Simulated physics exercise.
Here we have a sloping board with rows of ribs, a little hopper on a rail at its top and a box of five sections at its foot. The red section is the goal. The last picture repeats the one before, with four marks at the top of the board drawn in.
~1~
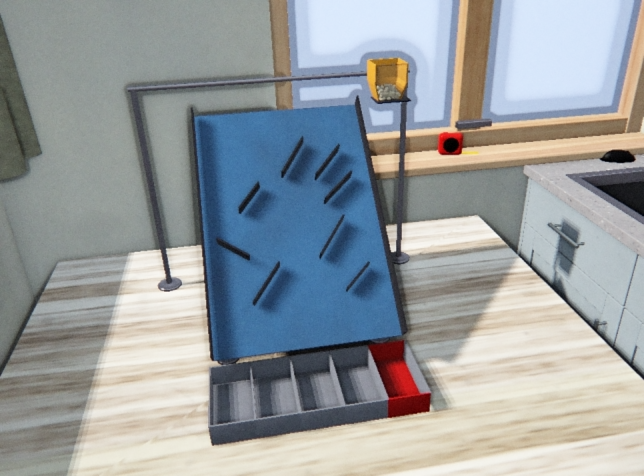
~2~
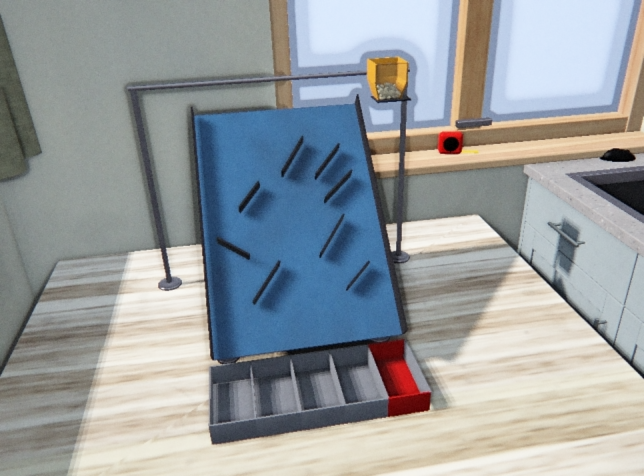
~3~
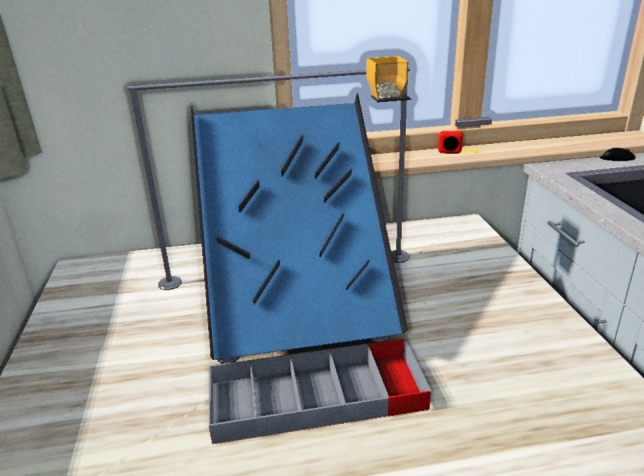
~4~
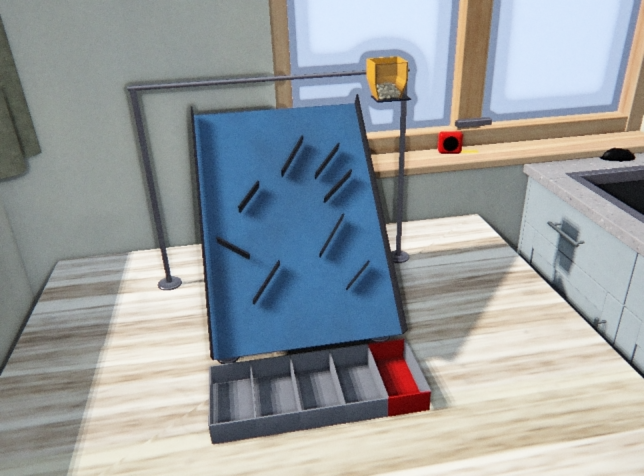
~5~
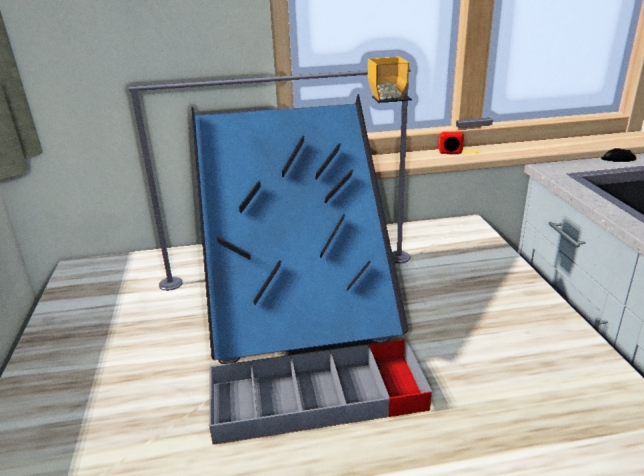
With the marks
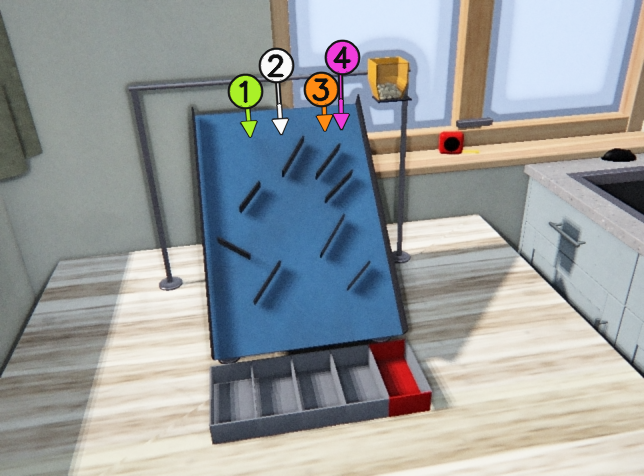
At first, a blue sloping board with slanted dark ribs stands on a pale wooden table, a small yellow hopper on the rail above its upper right corner. Nothing visibly moves after that, and the five-section box at its foot, red at the far right, stays empty.
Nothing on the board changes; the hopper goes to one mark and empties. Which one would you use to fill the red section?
Choose 4.
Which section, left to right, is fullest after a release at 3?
The third.
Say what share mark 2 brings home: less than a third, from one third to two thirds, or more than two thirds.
Less than a third.
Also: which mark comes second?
That would be 3.
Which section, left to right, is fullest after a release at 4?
The fifth from the left.
On the marked copy, mark 1 meets the board at (249, 131); mark 2 meets the board at (280, 128); mark 3 meets the board at (324, 125); mark 4 meets the board at (341, 123).
If 1 is chosen, none at all in the red section, the bulk in other sections, close to a quarter held on the board, only a few outside the box.
If 2 is chosen, none at all in the red section, the whole lot in other sections.
If 3 is chosen, close to a quarter in the red section, close to two thirds in other sections, a small share held on the board.
If 4 is chosen, close to two thirds in the red section, close to a quarter in other sections, a small share held on the board.
